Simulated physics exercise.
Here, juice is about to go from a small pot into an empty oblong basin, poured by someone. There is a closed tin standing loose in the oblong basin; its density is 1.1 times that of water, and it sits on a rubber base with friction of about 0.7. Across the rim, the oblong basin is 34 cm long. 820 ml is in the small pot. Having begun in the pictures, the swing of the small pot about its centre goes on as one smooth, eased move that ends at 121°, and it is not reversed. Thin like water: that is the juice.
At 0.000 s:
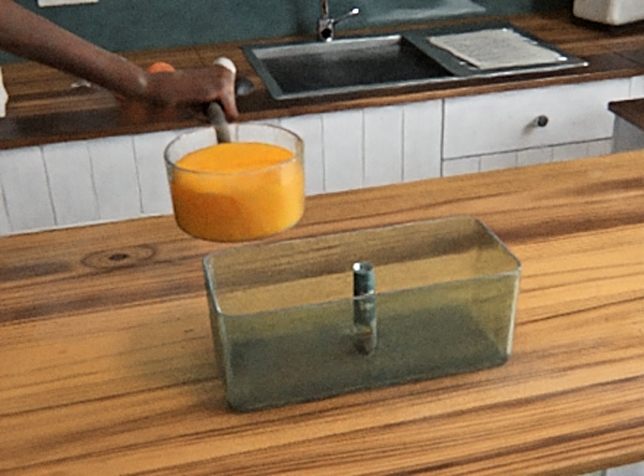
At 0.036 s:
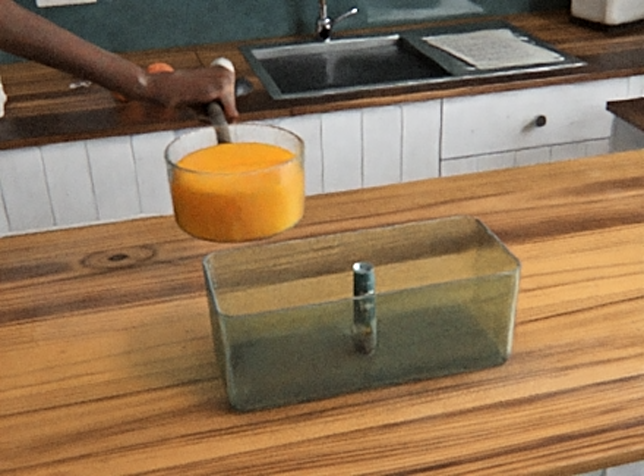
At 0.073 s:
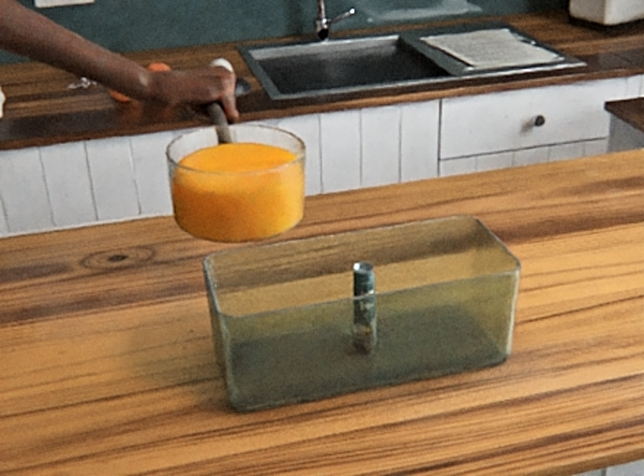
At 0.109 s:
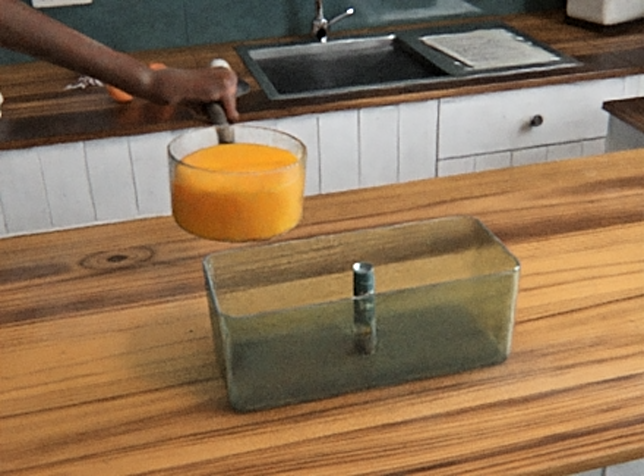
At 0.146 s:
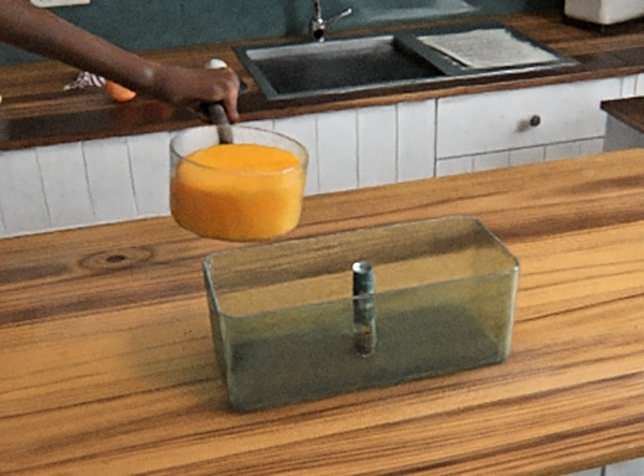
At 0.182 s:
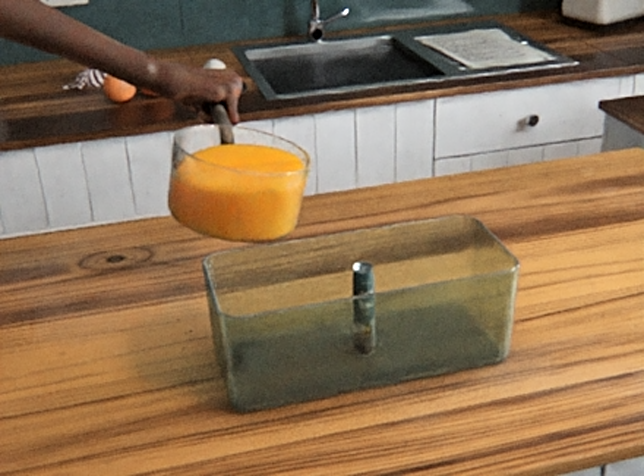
In the video, a hand holds a clear pot of orange juice by its handle above an empty, oblong glass basin with a small upright tin inside, then gradually tilts the pot slightly to the right.
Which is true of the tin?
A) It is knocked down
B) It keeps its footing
Option A: It is knocked down.
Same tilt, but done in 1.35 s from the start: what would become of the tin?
In that case the tin does not tip.
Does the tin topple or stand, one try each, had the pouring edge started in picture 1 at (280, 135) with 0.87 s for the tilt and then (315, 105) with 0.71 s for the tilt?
Run one: It tumbles. Run two: It tumbles.
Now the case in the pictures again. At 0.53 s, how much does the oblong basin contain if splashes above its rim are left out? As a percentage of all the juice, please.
Near 16 in a hundred.
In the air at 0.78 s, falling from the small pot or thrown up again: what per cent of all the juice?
About 5 per cent.
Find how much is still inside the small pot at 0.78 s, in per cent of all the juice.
Roughly 4 percent remains.
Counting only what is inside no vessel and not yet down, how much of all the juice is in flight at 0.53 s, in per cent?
Close to 38 per cent, I'd say.
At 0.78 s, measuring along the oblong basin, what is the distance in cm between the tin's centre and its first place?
Around 2 centimetres.
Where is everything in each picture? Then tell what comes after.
In the first frame, it leans 0°; its right rim is at (301, 141); the juice meets the walls at (170, 172) and (298, 156); the oblong basin's rim runs from (210, 286) to (499, 242); the tin's top is at (364, 272).
In the second frame, it leans 1°; its right rim is at (301, 142); the juice meets the walls at (170, 172) and (298, 156).
In the third frame, it leans 2°; its right rim is at (303, 144); the juice meets the walls at (171, 172) and (299, 157).
In the fourth frame, it leans 5°; its right rim is at (304, 147); the juice meets the walls at (172, 172) and (299, 158).
In the fifth frame, it leans 9°; its right rim is at (306, 152); the juice meets the walls at (172, 172) and (300, 158).
In the sixth frame, it leans 14°; its right rim is at (307, 157); the juice meets the walls at (173, 172) and (303, 158).
By 0.53 s the tilt is 85° and 47 per cent is still to pour; the tin stands where it began.
By 0.78 s the tilt is 120° and 4 per cent is still to pour; the tin stands 2 cm from where it began.
By 1.04 s the tilt is 121° and 0 per cent is still to pour; the tin lies on its side.
By 1.33 s the tilt is 121° and 0 per cent is still to pour; the tin lies on its side.
At rest the tin lies on its side.
